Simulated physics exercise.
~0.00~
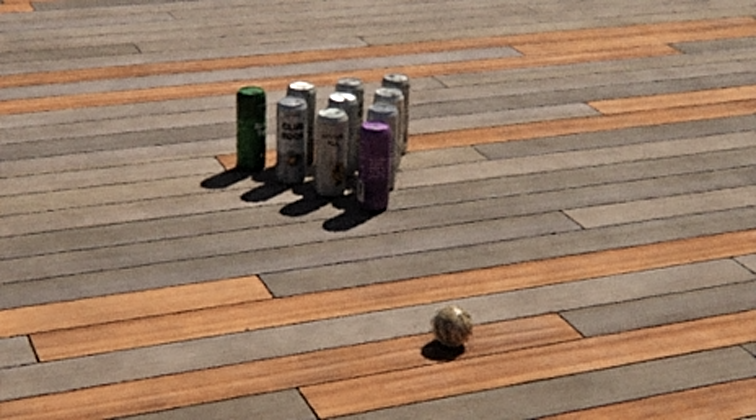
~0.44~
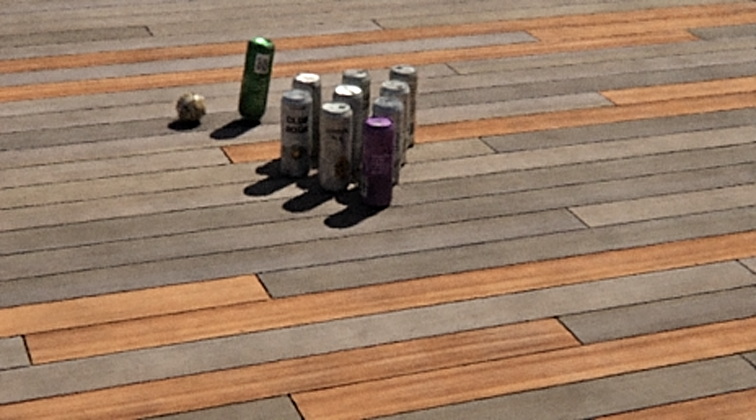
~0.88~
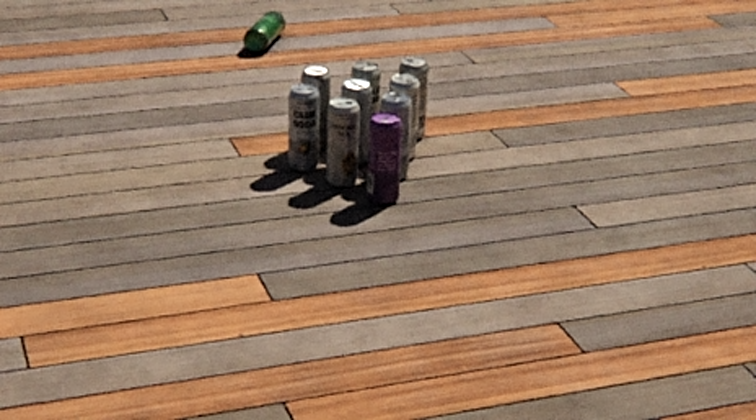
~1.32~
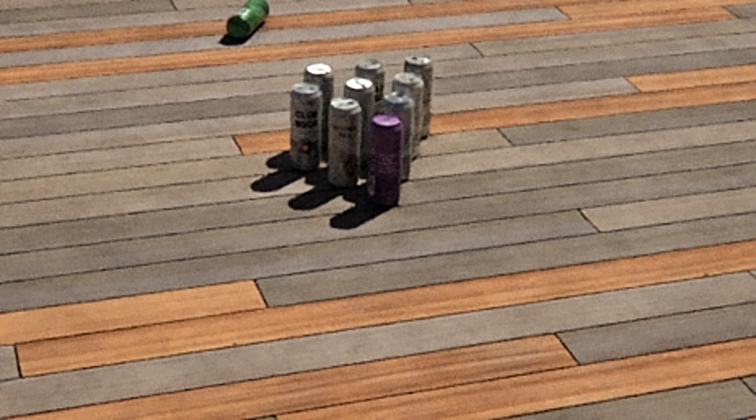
To begin with, a cluster of tall tubes stands in a wedge on a sunlit deck of grey and orange planks, with a green one at the left corner and a purple one at the front, as a mottled stone ball rolls towards them. The ball travels up and to the left and knocks the green tube away from the group. As the ball carries on out of view, the green tube ends up on its side towards the back of the deck. It then shifts a little farther left and away. At the end it lies there alone, while the purple tube and the others still stand.
